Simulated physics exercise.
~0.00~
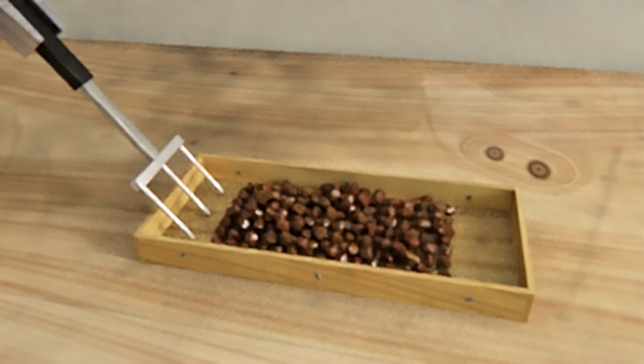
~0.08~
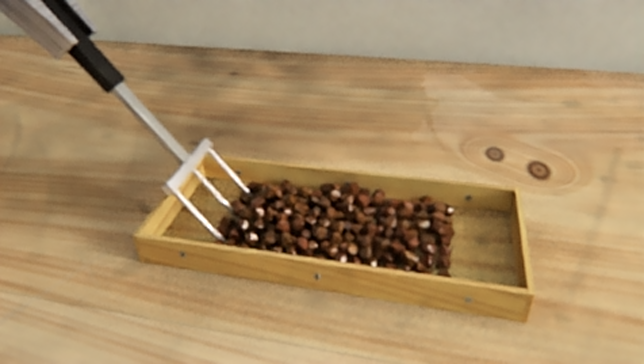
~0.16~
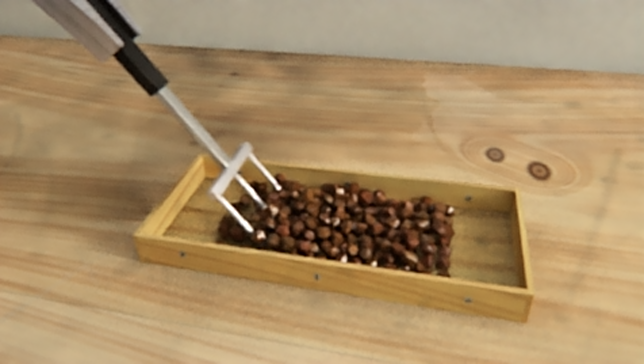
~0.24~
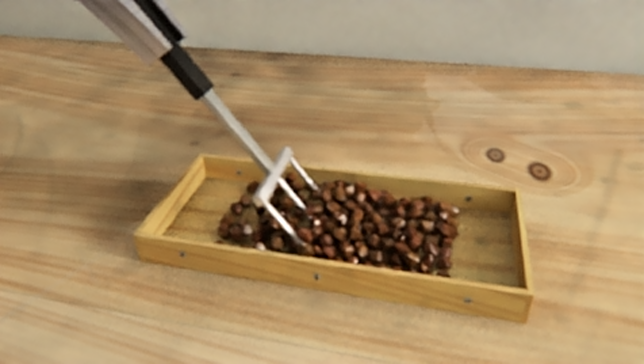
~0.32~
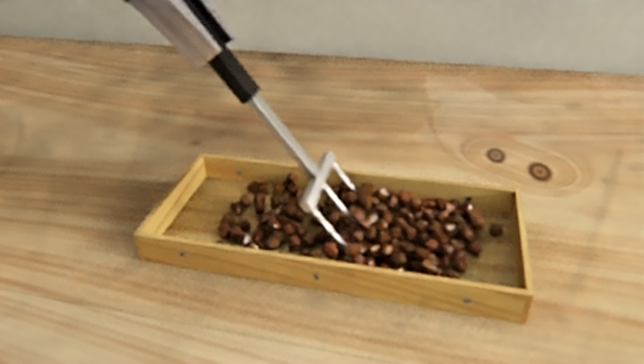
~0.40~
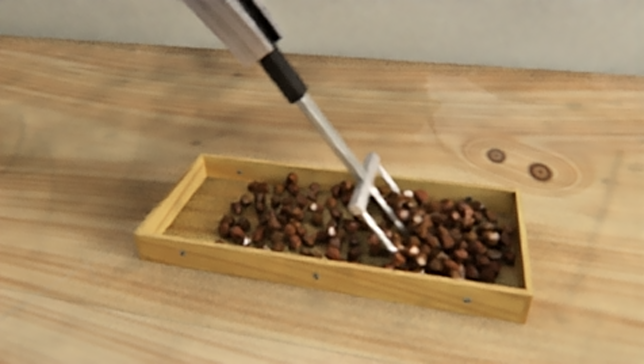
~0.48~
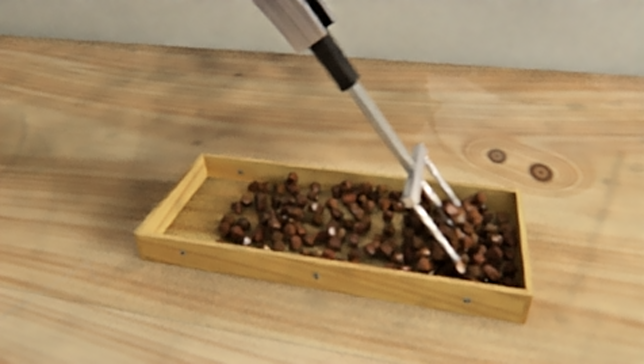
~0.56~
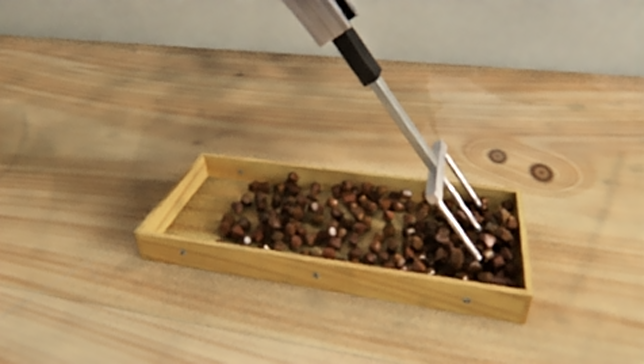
A robotic arm dragged a three-pronged rake from left to right through small brown pellets in a shallow wooden tray, pushing some toward the right end, where they bunched up, with the rake still among them and none spilled onto the table.
